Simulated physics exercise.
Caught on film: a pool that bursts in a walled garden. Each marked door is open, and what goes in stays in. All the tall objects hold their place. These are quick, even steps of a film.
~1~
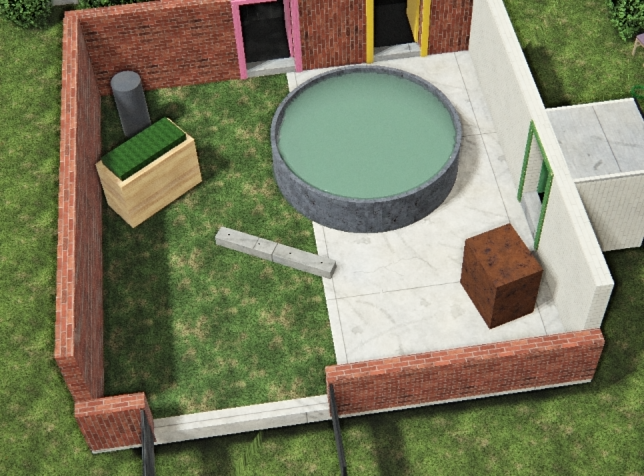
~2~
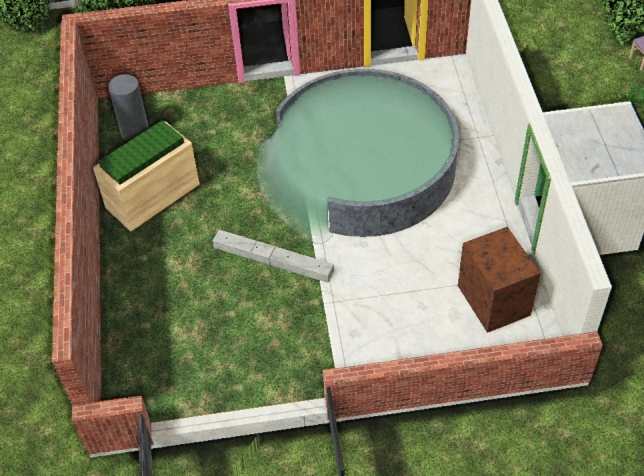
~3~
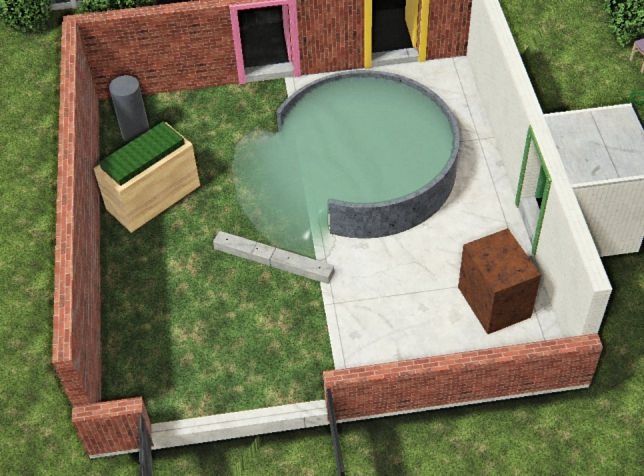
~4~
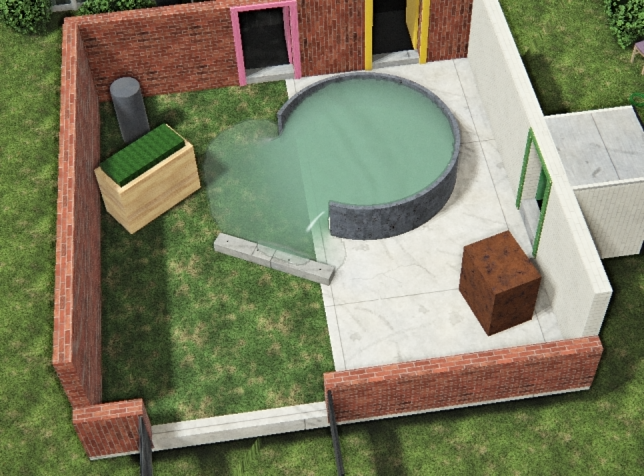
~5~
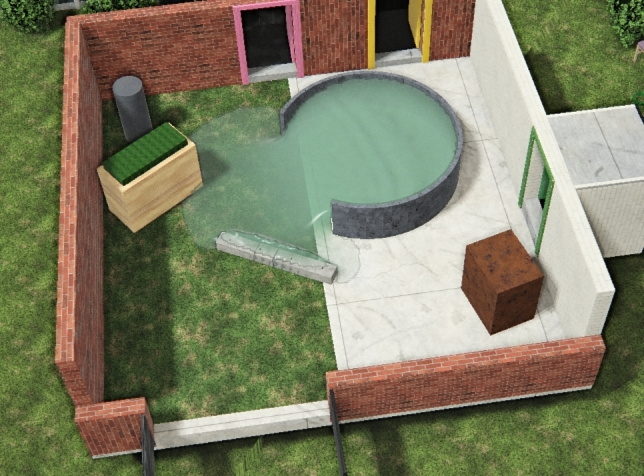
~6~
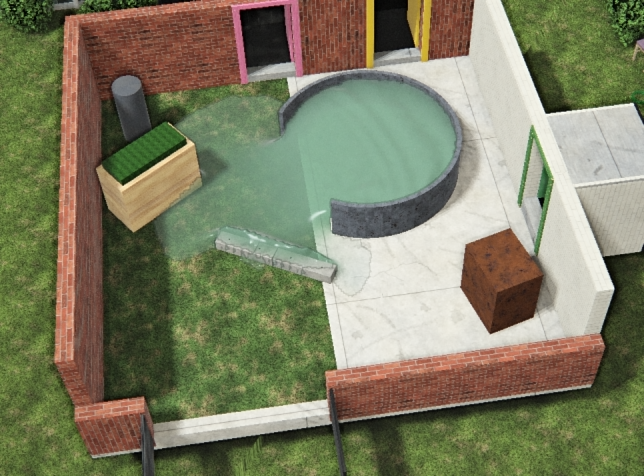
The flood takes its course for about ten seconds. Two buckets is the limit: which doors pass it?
One by one: The green door admits no more than that; the pink door admits no more than that; the yellow door admits no more than that.
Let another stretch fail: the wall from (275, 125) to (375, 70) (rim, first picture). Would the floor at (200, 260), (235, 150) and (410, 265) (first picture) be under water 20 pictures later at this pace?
One after the other: Clear, wet, dry.
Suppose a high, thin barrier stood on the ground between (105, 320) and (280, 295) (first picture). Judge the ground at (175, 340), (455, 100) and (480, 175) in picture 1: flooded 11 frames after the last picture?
As listed: No water, dry, no water.
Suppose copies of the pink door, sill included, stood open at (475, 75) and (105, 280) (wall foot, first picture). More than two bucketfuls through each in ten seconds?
In turn: Holds, goes over.
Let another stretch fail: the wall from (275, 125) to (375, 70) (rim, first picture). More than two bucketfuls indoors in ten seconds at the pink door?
Pink floods.
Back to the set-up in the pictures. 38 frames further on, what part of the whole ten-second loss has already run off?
Near 55 in a hundred.
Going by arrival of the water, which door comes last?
Last comes the door marked yellow.
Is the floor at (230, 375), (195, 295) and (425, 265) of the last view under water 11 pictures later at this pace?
In that order: Free of water, covered, under water.
A moment on, water covers 35 % of the floor; the green door not reached, the pink door not reached, the yellow door not reached.
Next, water covers 55 % of the floor; the green door not reached, the pink door not reached, the yellow door not reached.
Then, water covers 75 % of the floor; the green door wet at the sill, nothing in, the pink door wet at the sill, nothing in, the yellow door not reached.
Later, water covers 95 % of the floor; the green door wet at the sill, nothing in, the pink door wet at the sill, nothing in, the yellow door wet at the sill, nothing in.
In the end, water covers 95 % of the floor; the green door wet at the sill, nothing in, the pink door wet at the sill, nothing in, the yellow door wet at the sill, nothing in.
